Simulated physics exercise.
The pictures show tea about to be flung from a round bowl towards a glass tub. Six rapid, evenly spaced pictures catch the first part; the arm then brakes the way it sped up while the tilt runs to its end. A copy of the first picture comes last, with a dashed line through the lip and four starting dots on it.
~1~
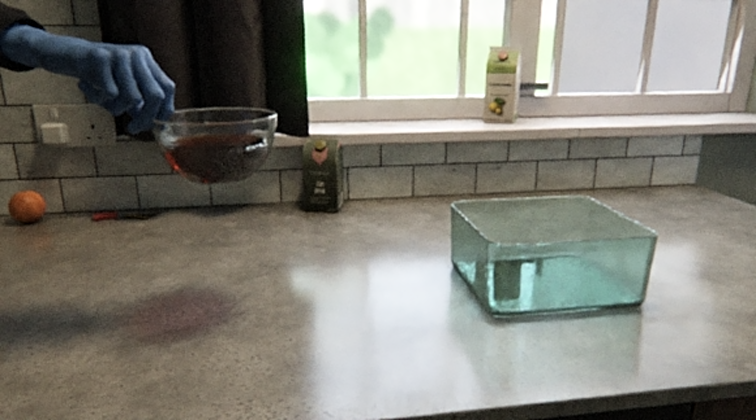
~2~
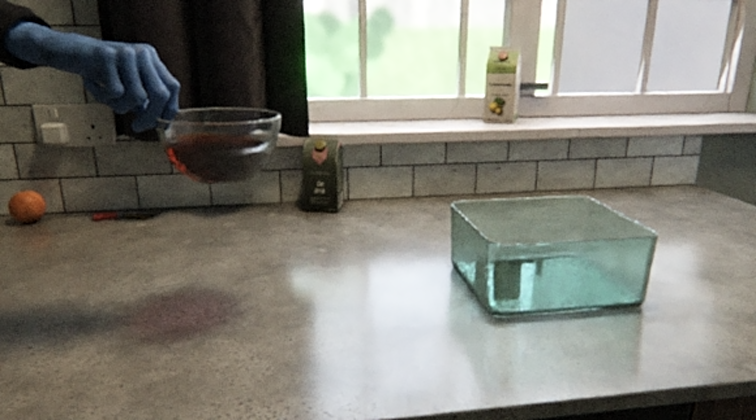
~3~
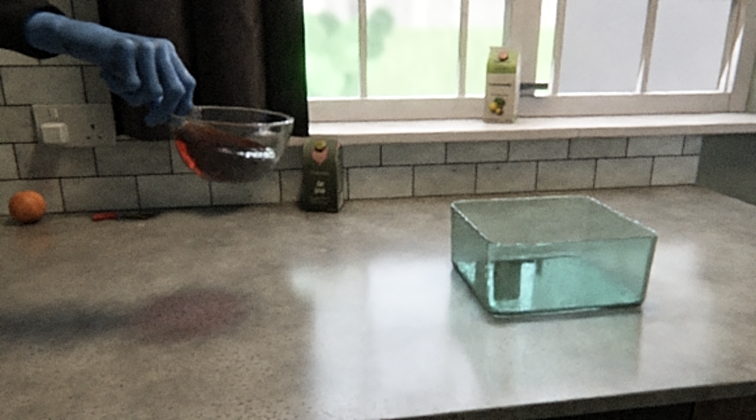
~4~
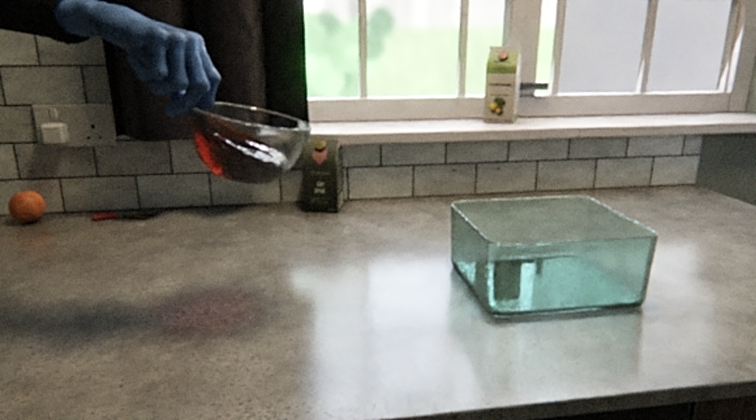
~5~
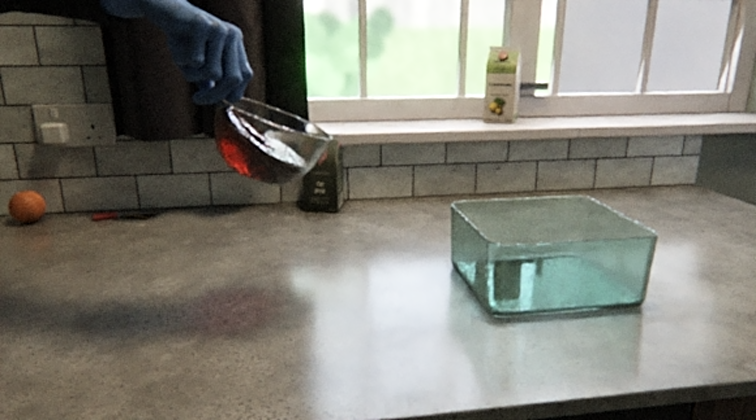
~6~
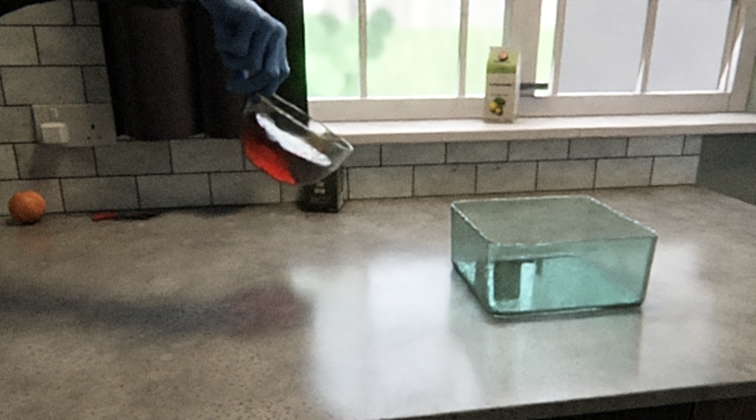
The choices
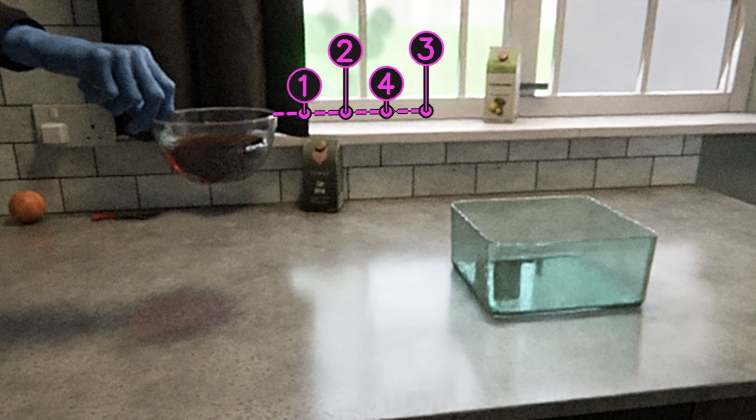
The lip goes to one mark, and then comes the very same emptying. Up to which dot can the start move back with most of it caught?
Go for 1.
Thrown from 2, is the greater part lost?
No, that is safe.
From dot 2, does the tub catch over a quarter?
Yes, clearly.
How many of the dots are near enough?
All of the four.
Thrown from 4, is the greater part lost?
No, that is safe.
On the marked copy, 1 at (304, 113); 2 at (345, 112); 3 at (426, 110); 4 at (386, 111).
With 1, about 65 % lands in the tub, 23 % falls short and 12 % goes beside or beyond.
With 2, about 82 % lands in the tub, 9 % falls short and 9 % goes beside or beyond.
With 3, about 80 % lands in the tub, 1 % falls short and 19 % goes beside or beyond.
With 4, about 90 % lands in the tub, 5 % falls short and 6 % goes beside or beyond.
